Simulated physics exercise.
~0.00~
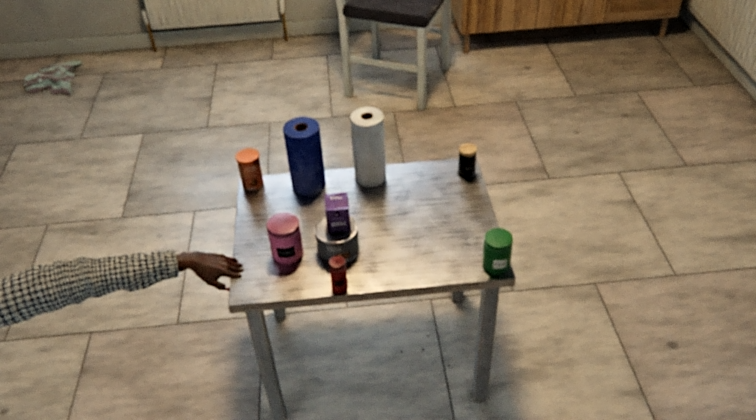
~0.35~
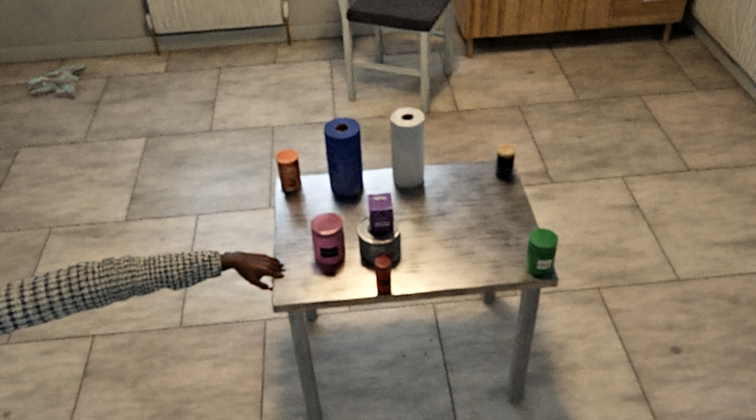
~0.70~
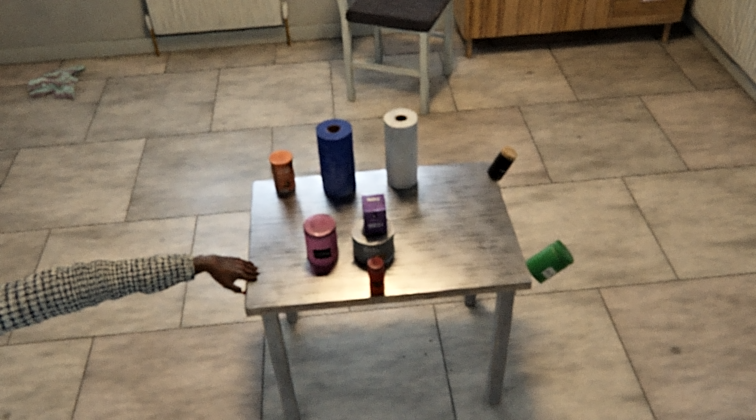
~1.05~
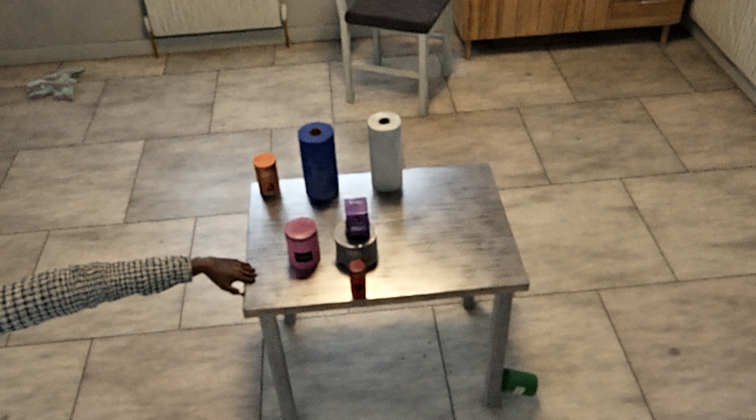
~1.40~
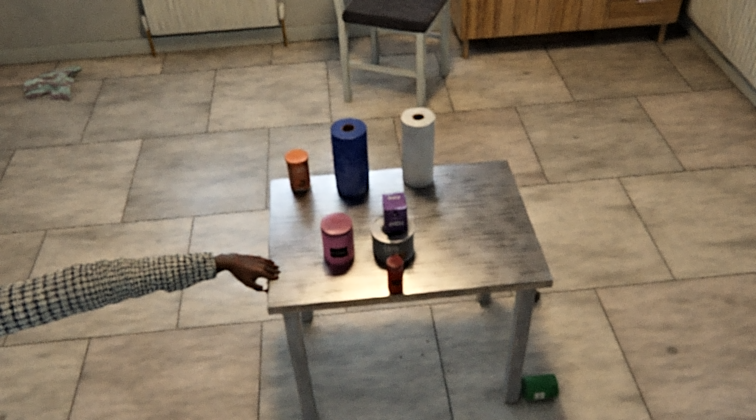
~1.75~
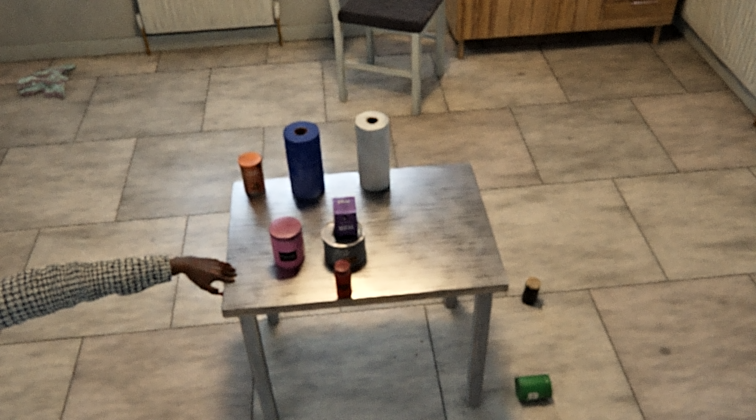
A small table jerks sideways beside a hand, and a green jar and black shaker fall off.
